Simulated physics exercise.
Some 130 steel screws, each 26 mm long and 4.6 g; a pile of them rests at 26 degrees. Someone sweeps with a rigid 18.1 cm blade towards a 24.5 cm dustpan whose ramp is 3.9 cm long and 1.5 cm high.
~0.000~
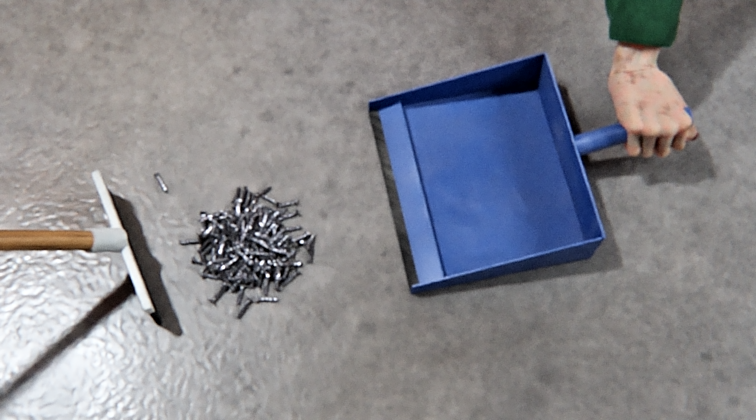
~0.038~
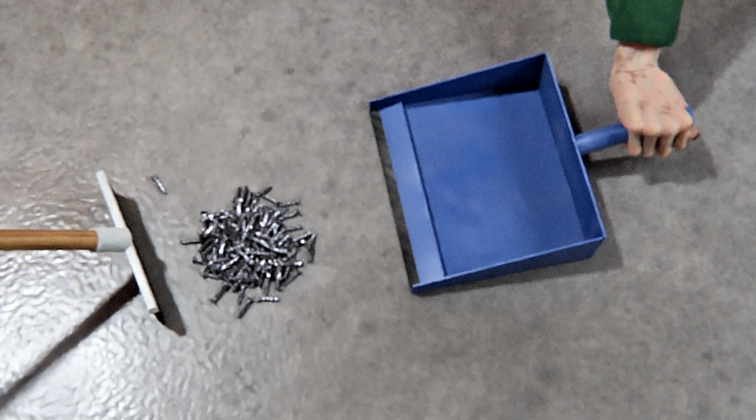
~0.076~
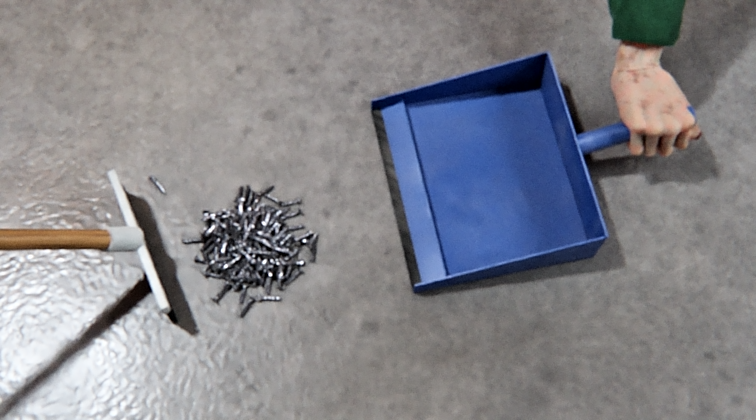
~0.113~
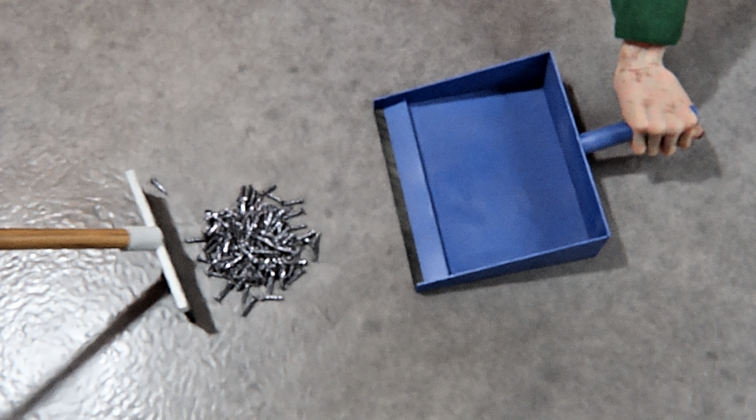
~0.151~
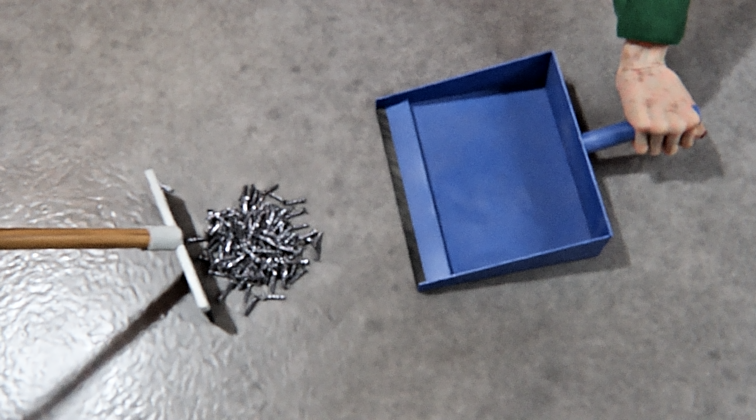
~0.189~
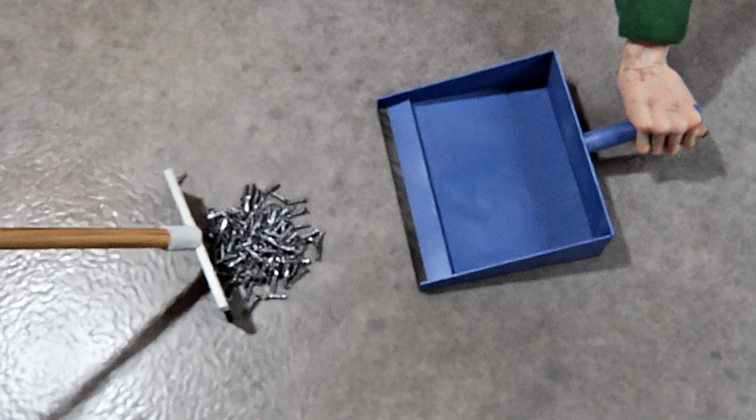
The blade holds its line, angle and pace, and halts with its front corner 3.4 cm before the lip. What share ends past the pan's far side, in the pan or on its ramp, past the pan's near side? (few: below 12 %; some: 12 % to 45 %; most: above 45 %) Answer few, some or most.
Far side: Few, pan: Few, near side: Few.
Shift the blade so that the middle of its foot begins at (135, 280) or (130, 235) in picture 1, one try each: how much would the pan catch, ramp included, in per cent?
Some 10 and 10 per cent.
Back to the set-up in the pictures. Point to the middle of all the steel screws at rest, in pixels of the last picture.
Near (382, 221).
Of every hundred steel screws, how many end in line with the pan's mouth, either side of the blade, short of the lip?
Some 90 per cent.
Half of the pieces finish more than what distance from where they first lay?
Some 16 cm.
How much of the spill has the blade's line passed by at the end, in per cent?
About 10 per cent.
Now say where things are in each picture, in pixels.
Blade from (149, 309) to (99, 178), moved 0.0 cm, 0 of the pieces shifted so far; middle of the pieces at (253, 247); pan at (492, 179), in the first frame.
Blade from (153, 308) to (103, 178), moved 0.4 cm, 1 of the pieces shifted so far; middle of the pieces at (254, 247), in the second frame.
Blade from (165, 308) to (115, 178), moved 1.5 cm, 1 of the pieces shifted so far; middle of the pieces at (256, 246), in the third frame.
Blade from (184, 307) to (132, 177), moved 3.3 cm, 1 of the pieces shifted so far; middle of the pieces at (258, 246), in the fourth frame.
Blade from (204, 307) to (152, 177), moved 5.3 cm, 1 of the pieces shifted so far; middle of the pieces at (260, 245), in the fifth frame.
Blade from (224, 307) to (170, 177), moved 7.3 cm, 12 of the pieces shifted so far; middle of the pieces at (262, 244); pan at (500, 177). The blade's pace is about 0.52 m/s, heading 12 degrees towards the viewer's side, in the sixth frame.
Then, at 0.38 s, middle of the blade 14 cm from the lip; 0 % over the lip, far side 0 %, near side 0 %.
After 0.50 s, middle of the blade 8 cm from the lip; 0 % over the lip, far side 0 %, near side 0 %.
After 0.75 s, middle of the blade 5 cm from the lip; 5 % over the lip, far side 0 %, near side 5 %.
In the end, at 1.8 s, far side 0 %, pan 5 %, near side 5 %, in front of the lip or behind the blade 90 %.
